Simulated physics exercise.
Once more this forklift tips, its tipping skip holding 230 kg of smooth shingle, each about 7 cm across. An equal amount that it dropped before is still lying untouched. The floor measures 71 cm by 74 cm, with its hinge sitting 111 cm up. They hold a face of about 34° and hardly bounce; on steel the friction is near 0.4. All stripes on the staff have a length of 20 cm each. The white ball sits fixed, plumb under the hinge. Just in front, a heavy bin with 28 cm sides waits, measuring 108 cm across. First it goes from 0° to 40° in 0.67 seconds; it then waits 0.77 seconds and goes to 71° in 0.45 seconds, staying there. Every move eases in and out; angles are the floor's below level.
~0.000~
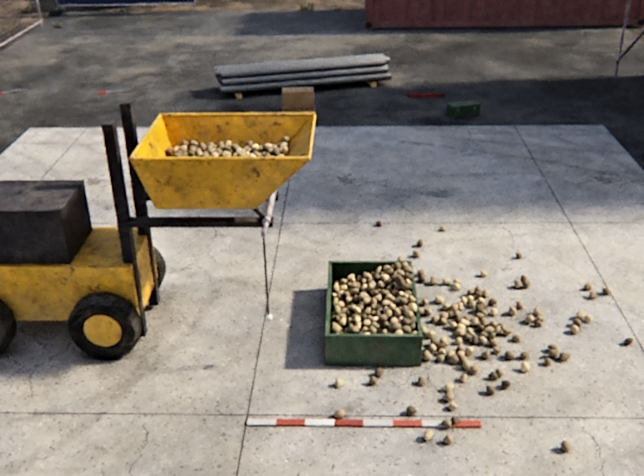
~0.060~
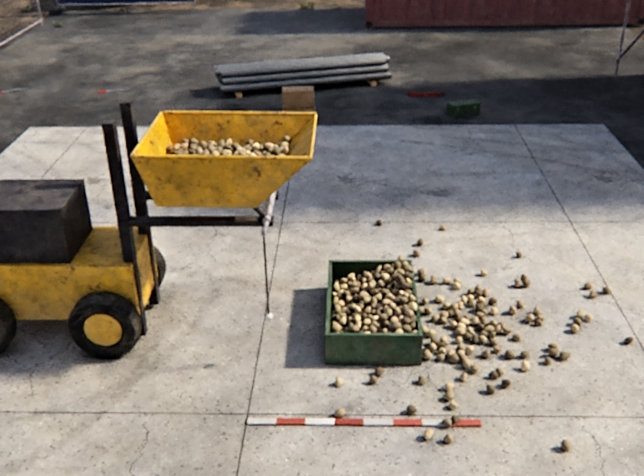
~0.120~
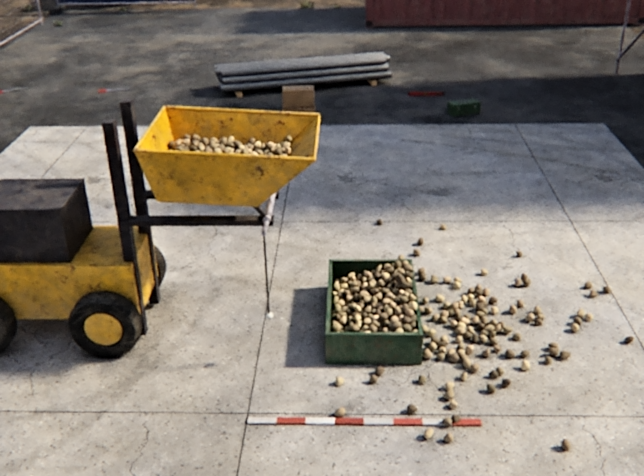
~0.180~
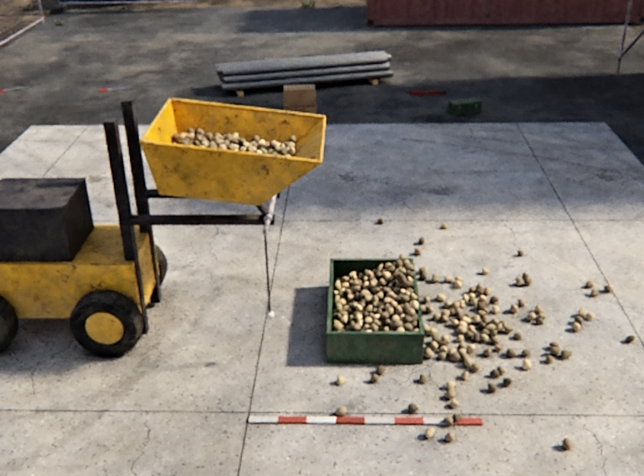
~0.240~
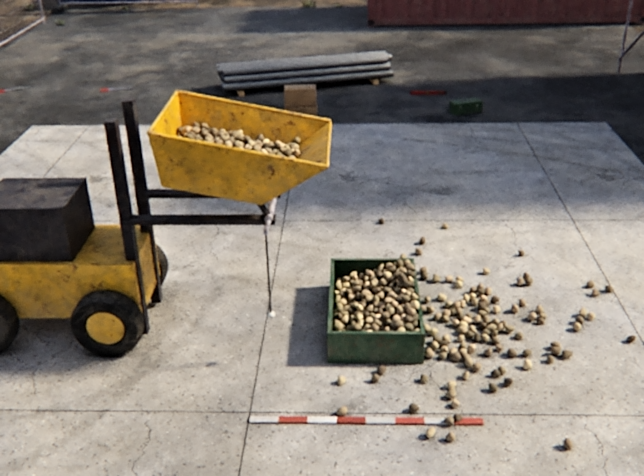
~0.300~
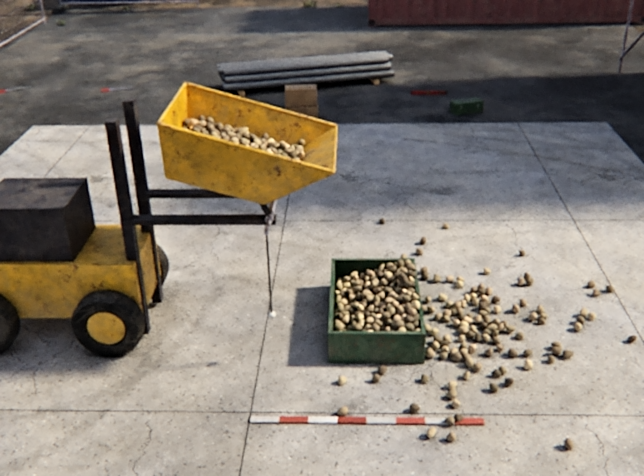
A yellow forklift gradually tilting its raised skip of pale stones down to the right, beside a stone-filled green bin on concrete.
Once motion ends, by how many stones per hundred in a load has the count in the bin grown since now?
It has grown by about 30 per hundred.
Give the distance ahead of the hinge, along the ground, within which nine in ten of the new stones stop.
About 180 cm.
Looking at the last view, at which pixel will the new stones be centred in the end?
The centre sits about (442, 316).
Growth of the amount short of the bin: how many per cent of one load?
Around 0 in a hundred.
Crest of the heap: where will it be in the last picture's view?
I'd put the top near (400, 287).
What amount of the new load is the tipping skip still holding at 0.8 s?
100 %.
After 0.5 s the floor is at 34°; in per cent of one load, 100 in the tipping skip, 79 in the bin, 21 beside or beyond the bin; the foremost stones are at (618, 314).
After 0.8 s the floor is at 40°; in per cent of one load, 100 in the tipping skip, 79 in the bin, 21 beside or beyond the bin; the foremost stones are at (618, 314).
After 2.3 s the floor is at 71°; in per cent of one load, 29 in the tipping skip, 132 in the bin, 40 beside or beyond the bin; the foremost stones are at (618, 314).
After 4.7 s the floor is at 71°; in per cent of one load, 0 in the tipping skip, 108 in the bin, 92 beside or beyond the bin; the foremost stones are at (637, 320). Net gain in the bin, 30.
